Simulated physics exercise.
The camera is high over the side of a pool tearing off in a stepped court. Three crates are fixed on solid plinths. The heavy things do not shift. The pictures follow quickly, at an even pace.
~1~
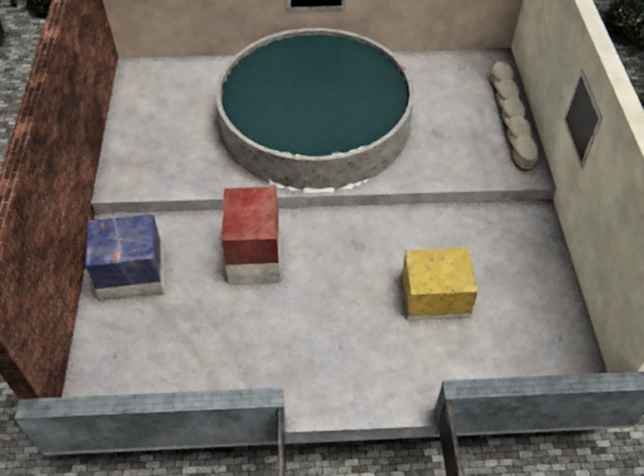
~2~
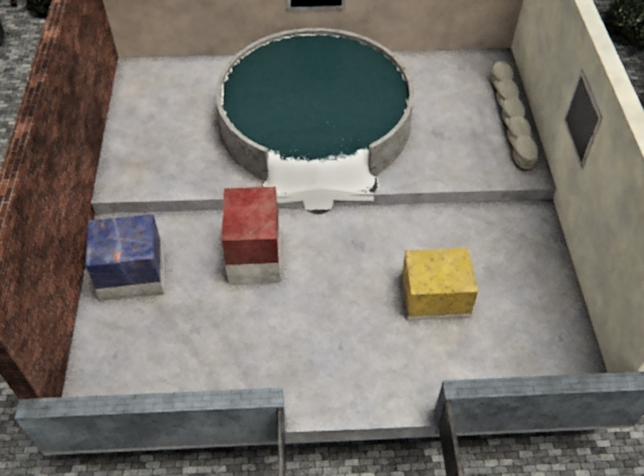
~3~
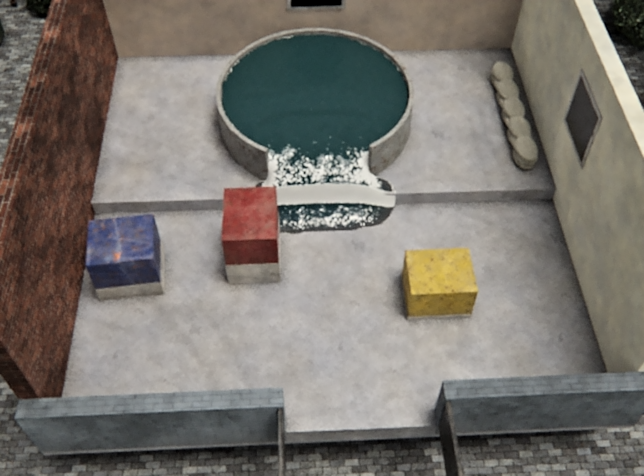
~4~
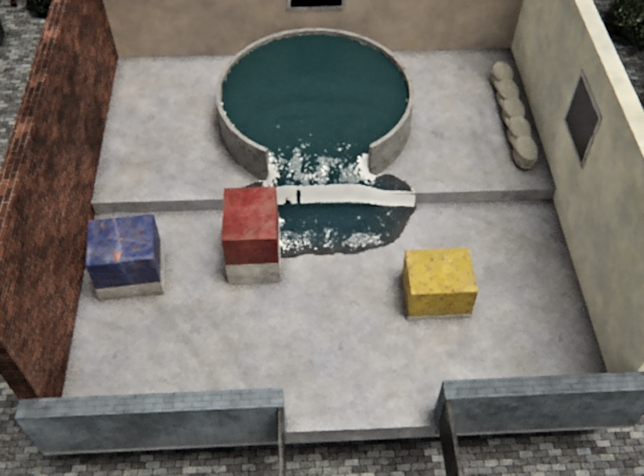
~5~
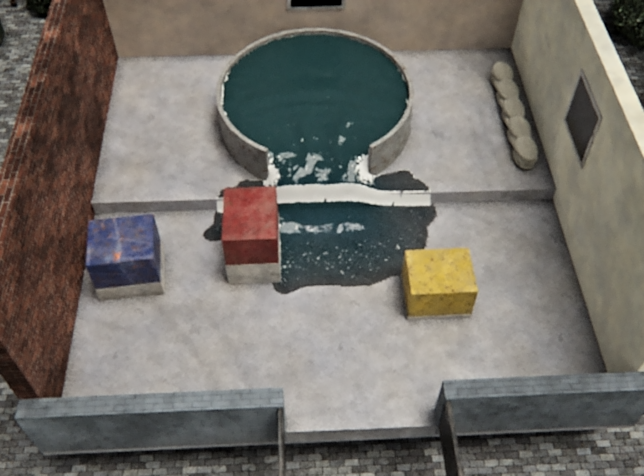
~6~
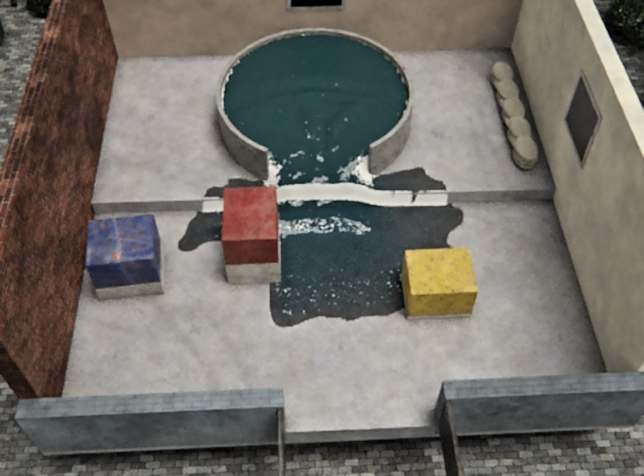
A round pool in a walled courtyard broke open at the front, and its dark water poured down a low step, spreading around the red block and reaching the yellow one.
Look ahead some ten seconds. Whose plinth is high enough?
The red crate stays dry; the yellow crate gets wet; the blue crate stays dry.
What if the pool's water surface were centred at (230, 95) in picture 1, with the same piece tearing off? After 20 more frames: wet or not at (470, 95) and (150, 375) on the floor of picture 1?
One after the other: Clear, flooded.
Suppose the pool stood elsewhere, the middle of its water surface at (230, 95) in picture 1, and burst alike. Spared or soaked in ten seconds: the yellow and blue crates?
Then: The yellow one is topped, the blue one gets wet.
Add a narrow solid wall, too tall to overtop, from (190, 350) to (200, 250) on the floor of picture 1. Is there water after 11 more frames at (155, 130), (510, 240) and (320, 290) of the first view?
As listed: Free of water, flooded, covered.
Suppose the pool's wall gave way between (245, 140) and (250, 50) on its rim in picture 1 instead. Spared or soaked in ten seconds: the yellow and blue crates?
Yellow ends up wet; blue is wetted.
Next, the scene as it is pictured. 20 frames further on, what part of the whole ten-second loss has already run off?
About 40 per cent.
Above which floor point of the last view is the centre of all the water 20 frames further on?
Roughly at (320, 181).
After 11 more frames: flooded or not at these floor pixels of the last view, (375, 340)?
Answer: Awash.
A moment on, water covers 25 % of the floor; the red crate water round its plinth, the yellow crate water round its plinth, the blue crate water round its plinth.
Next, water covers 35 % of the floor; the red crate water round its plinth, the yellow crate water round its plinth, the blue crate water round its plinth.
Then, water covers 45 % of the floor; the red crate water round its plinth, the yellow crate water round its plinth, the blue crate water round its plinth.
Later, water covers 60 % of the floor; the red crate water round its plinth, the yellow crate water round its plinth, the blue crate water round its plinth.
In the end, water covers 60 % of the floor; the red crate stayed above the water, the yellow crate was topped, the blue crate stayed above the water.
